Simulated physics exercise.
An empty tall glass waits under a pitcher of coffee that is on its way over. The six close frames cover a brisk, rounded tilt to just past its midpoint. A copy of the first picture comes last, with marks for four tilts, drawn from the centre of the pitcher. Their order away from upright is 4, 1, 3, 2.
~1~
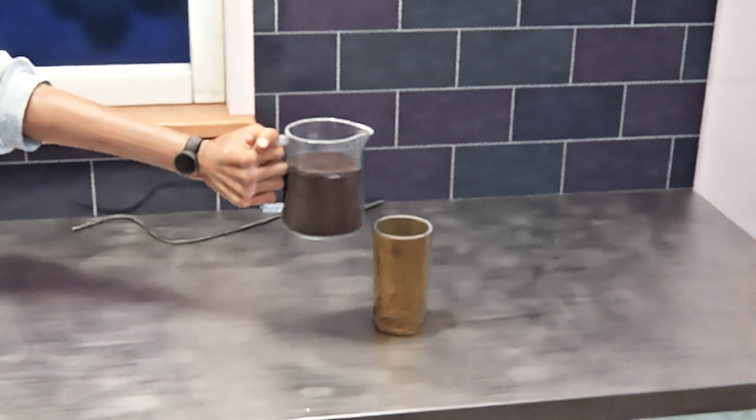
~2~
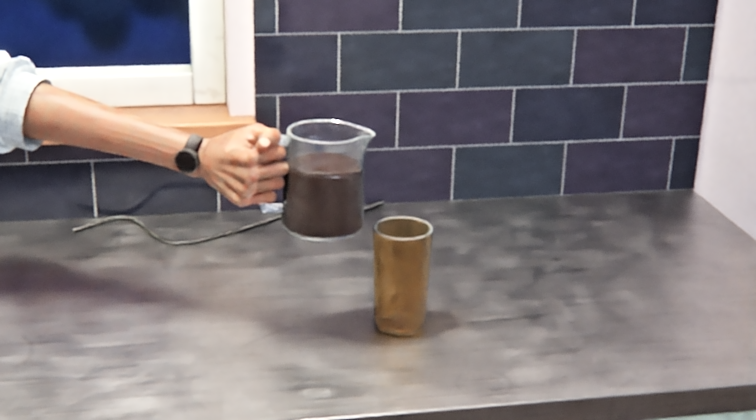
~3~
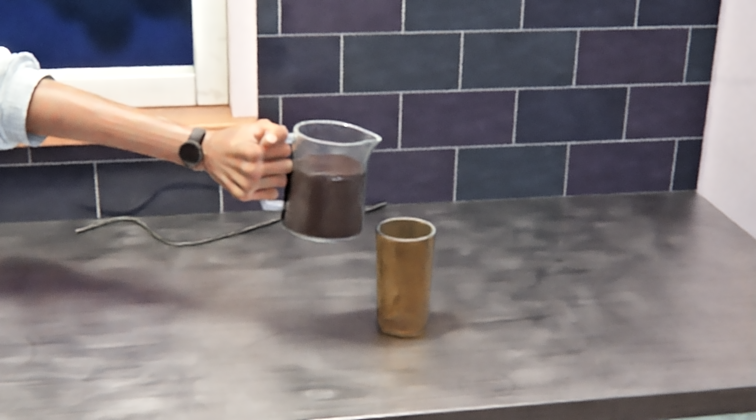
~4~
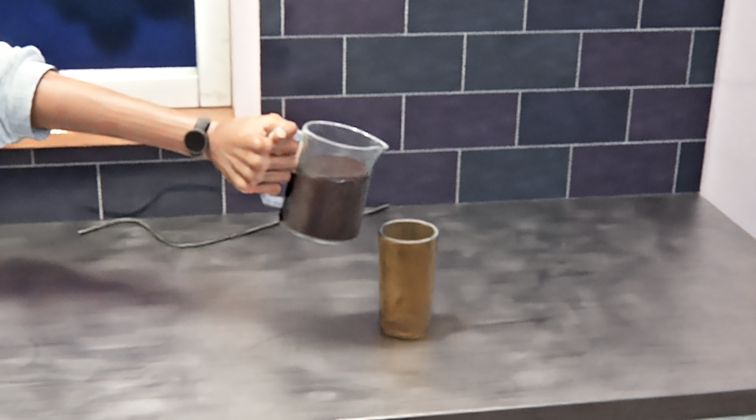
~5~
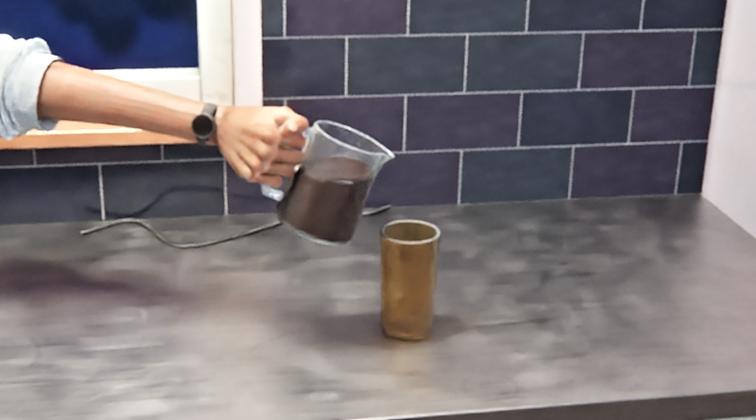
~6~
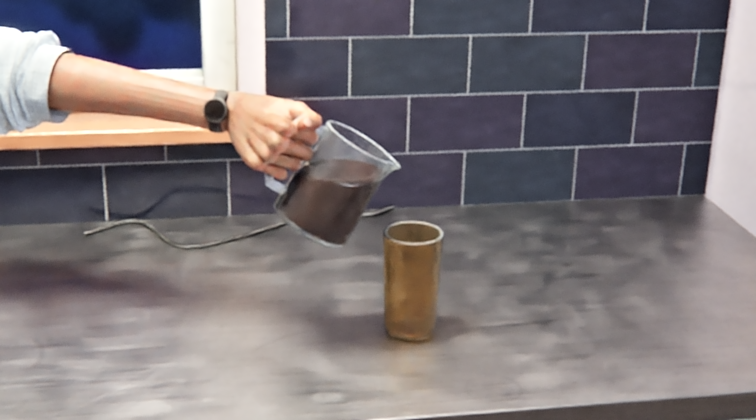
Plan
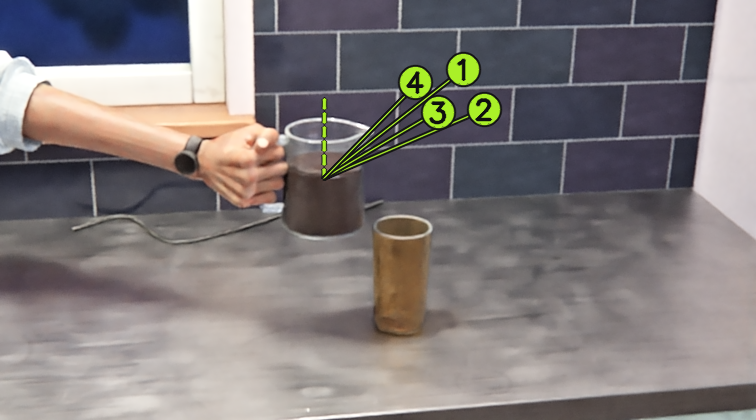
A hand holds a clear pitcher of dark coffee and gradually tilts it rightward.
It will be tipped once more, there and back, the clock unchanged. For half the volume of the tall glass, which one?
The best mark is 2.
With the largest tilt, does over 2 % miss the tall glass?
No, it does not.
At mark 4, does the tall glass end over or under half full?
Under.
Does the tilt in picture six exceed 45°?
No.
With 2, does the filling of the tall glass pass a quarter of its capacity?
Yes, clearly.
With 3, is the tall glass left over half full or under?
Under half.
In lime, 1 at (449, 80); 2 at (469, 116); 3 at (423, 119); 4 at (404, 96).
With 1, the tall glass ends with about 14 % of what it can hold.
With 2, the tall glass ends with about 48 % of what it can hold.
With 3, the tall glass ends with about 28 % of what it can hold.
With 4, the tall glass ends with about 4 % of what it can hold.
